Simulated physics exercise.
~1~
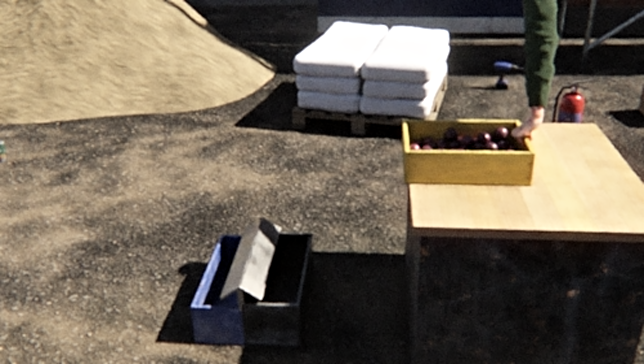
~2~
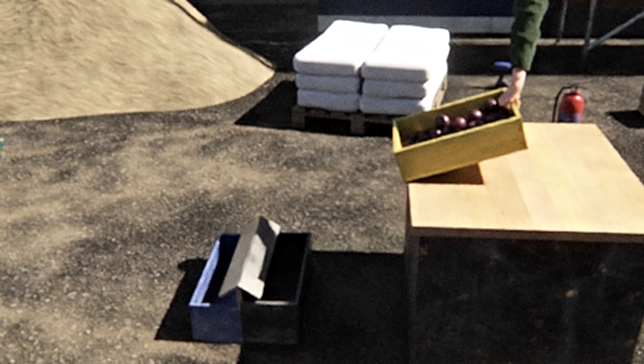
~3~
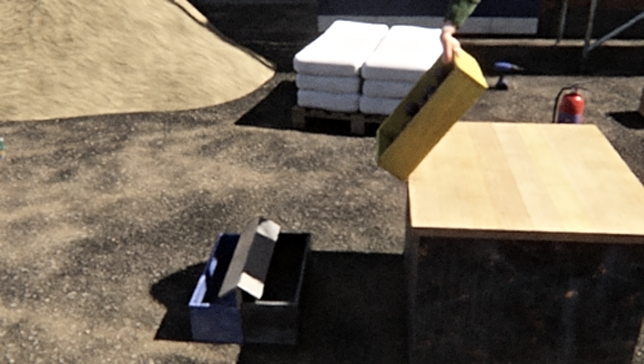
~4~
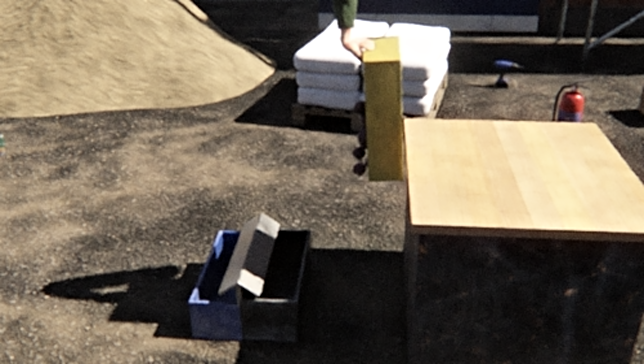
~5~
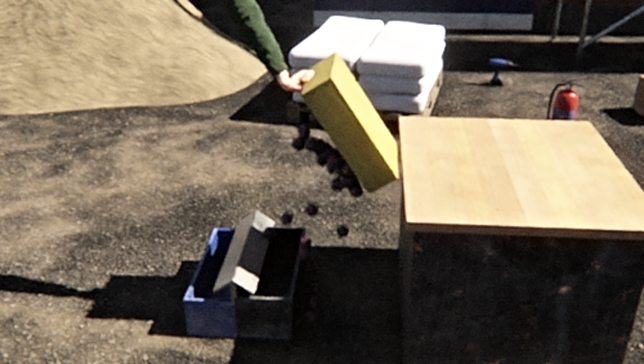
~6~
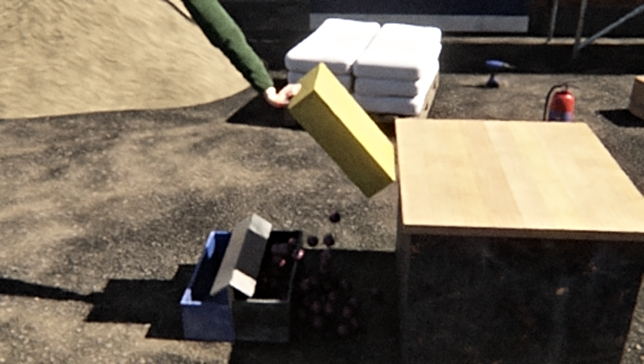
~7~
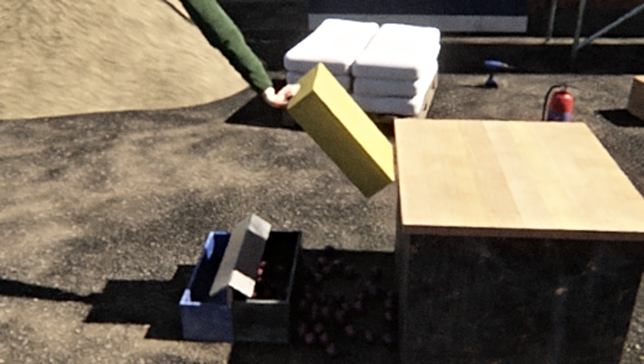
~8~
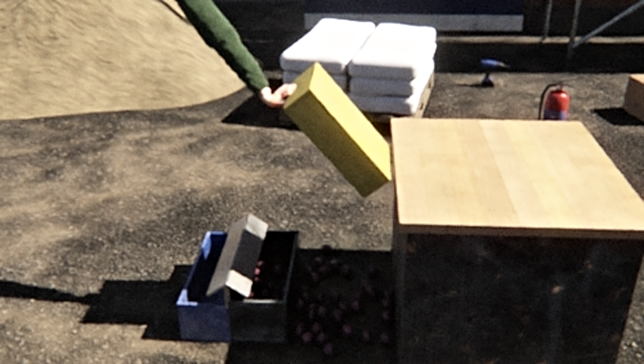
A yellow crate of dark red onions sits on the left edge of a pale-topped bench, seen from slightly above in a sunlit gravel yard. Below to the left stand a black bin and, beyond it, a blue tote, with a grey peaked splitter over their shared wall; a sand heap, stacked white sacks and a red extinguisher lie behind. A green-sleeved arm lifts the crate's far end and tips it leftward past upright. The onions tumble out, some into the black bin, but more onto the shadowed ground between bin and bench. The hand holds the upturned crate still as they settle.
